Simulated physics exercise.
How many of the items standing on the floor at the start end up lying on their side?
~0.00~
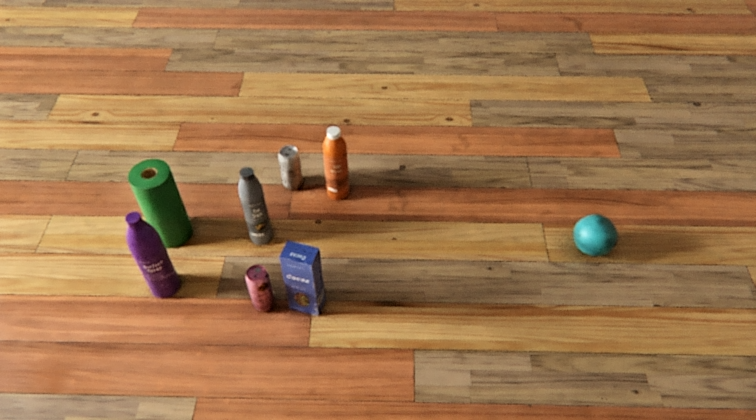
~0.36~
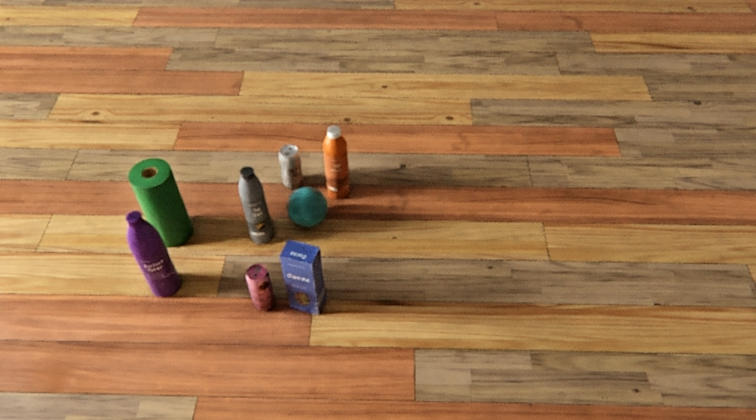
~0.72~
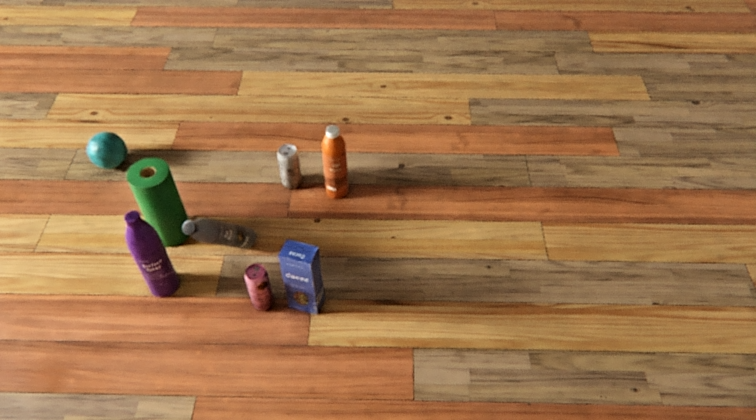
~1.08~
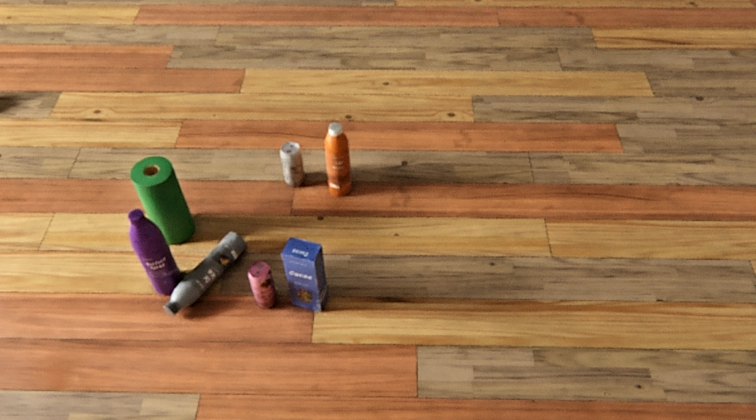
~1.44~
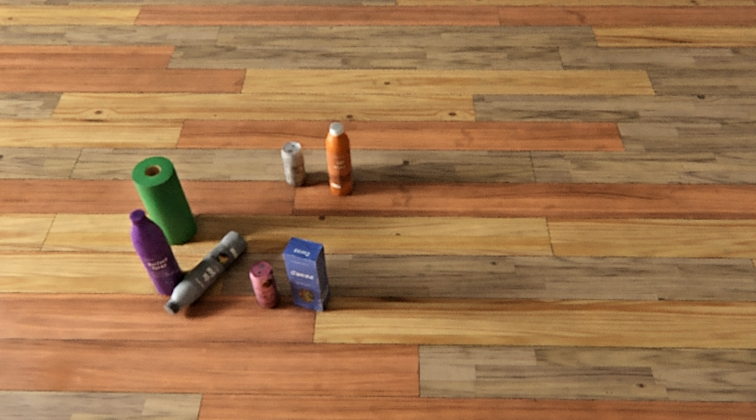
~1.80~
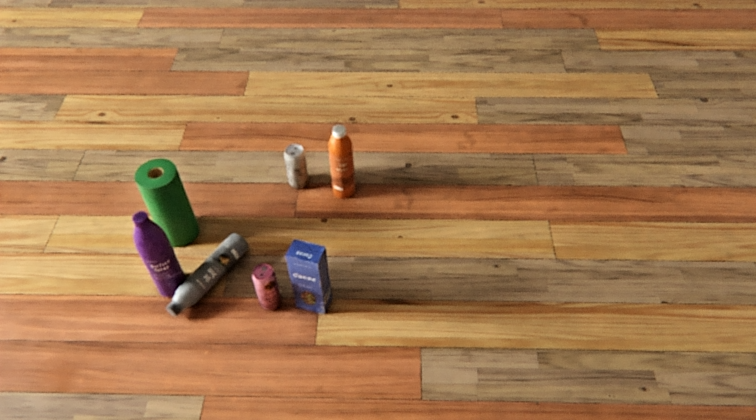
Just one of the seven ends up on its side, the grey bottle, which lies next to the purple bottle.
